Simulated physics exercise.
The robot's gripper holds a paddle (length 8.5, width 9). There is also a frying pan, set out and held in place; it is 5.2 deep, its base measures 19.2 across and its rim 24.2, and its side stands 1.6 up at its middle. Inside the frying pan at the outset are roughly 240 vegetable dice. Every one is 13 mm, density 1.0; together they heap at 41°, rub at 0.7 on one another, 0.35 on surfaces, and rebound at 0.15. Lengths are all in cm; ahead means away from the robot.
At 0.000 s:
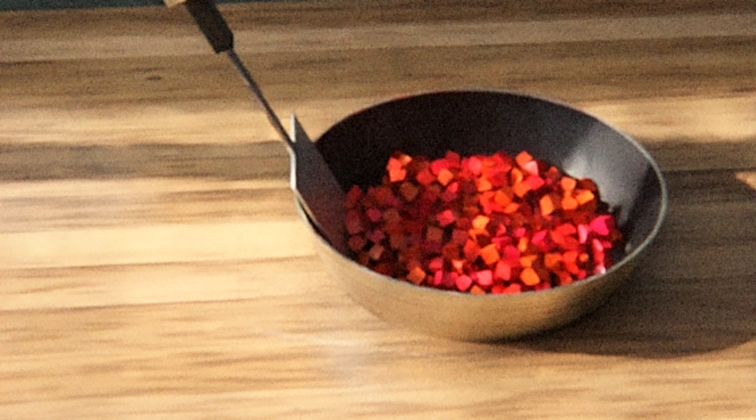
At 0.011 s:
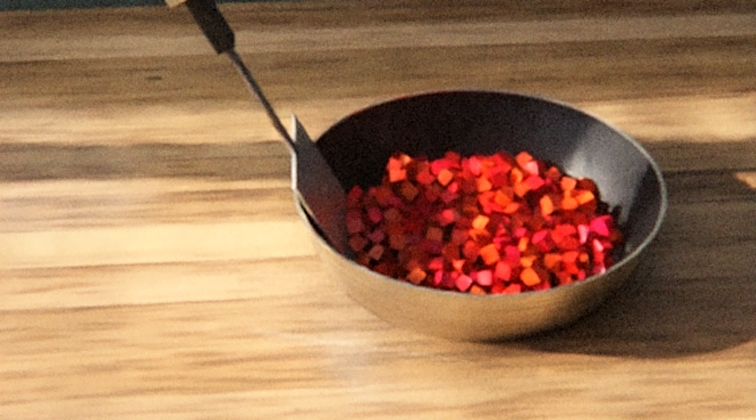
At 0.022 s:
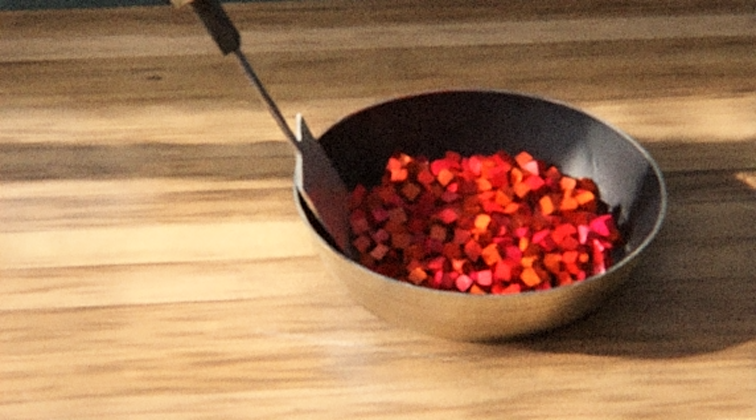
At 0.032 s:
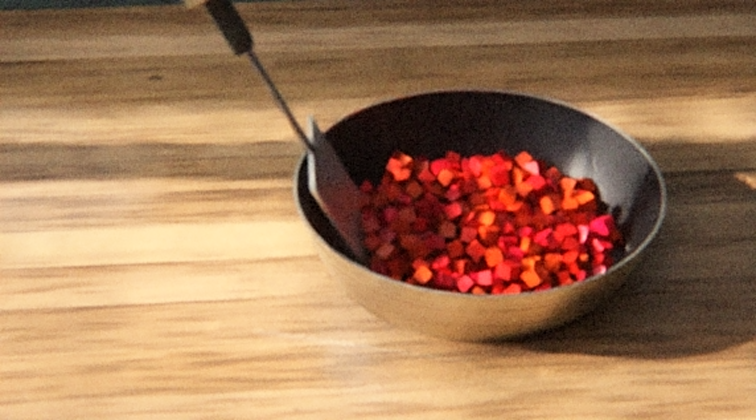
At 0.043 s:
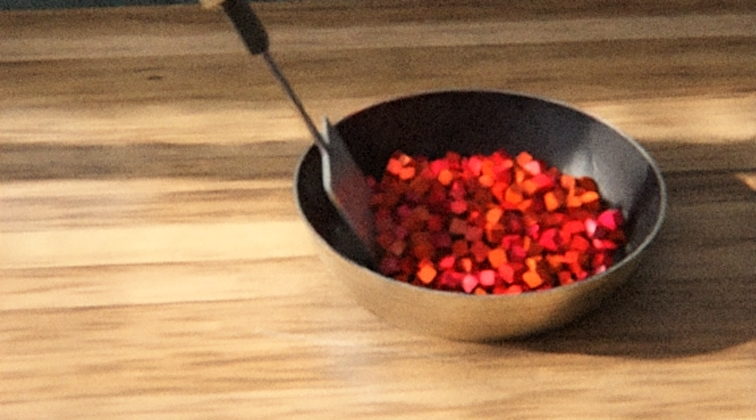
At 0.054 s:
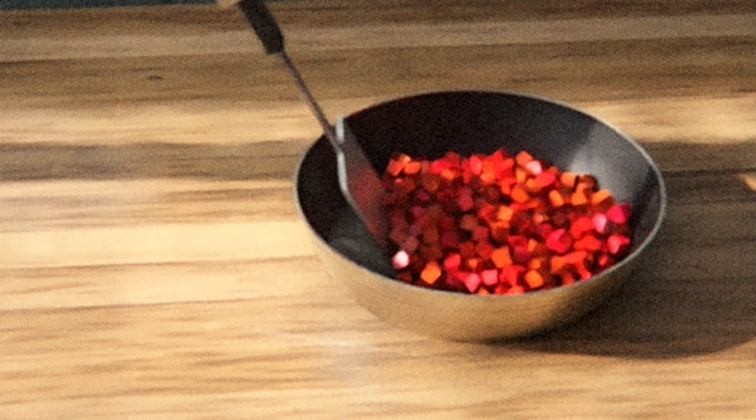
A dark-handled paddle edging slowly right inside a round pan, pressing into a heap of red and orange cubes on a wooden surface.
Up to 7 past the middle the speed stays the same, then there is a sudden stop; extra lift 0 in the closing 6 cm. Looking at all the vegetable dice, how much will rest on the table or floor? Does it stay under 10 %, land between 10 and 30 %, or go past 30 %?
It lands between 10 and 30 %.
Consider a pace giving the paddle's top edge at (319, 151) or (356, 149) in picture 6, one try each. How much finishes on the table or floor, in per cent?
About 10 and 25 percent.
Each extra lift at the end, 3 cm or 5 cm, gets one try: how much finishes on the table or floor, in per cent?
First try around 15 percent, second try around 10 percent.
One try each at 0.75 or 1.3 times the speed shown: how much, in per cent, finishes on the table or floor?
First try around 5 %, second try around 15 %.
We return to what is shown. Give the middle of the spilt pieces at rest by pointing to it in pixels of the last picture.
My best guess is near (695, 224).
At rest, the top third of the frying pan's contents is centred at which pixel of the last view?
Around (606, 188).
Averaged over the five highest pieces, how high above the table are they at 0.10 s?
Roughly 5 cm above the table.
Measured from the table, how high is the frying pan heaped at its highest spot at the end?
Height at rest: Roughly 6.5 cm.
After 0.10 s, sloping 64°, highest piece 6 above the table; 236 in the frying pan.
After 0.15 s, sloping 64°, highest piece 8 above the table; 235 in the frying pan, 1 on the blade or in flight.
After 0.37 s, sloping 64°, highest piece 8 above the table; 195 in the frying pan, 25 on the table or floor, 16 on the blade or in flight.
After 1.42 s, sloping 64°, highest piece 6 above the table; 193 in the frying pan, 43 on the table or floor.
In the end, 193 in the frying pan, 43 on the table or floor. That is 18 % on the table or floor.
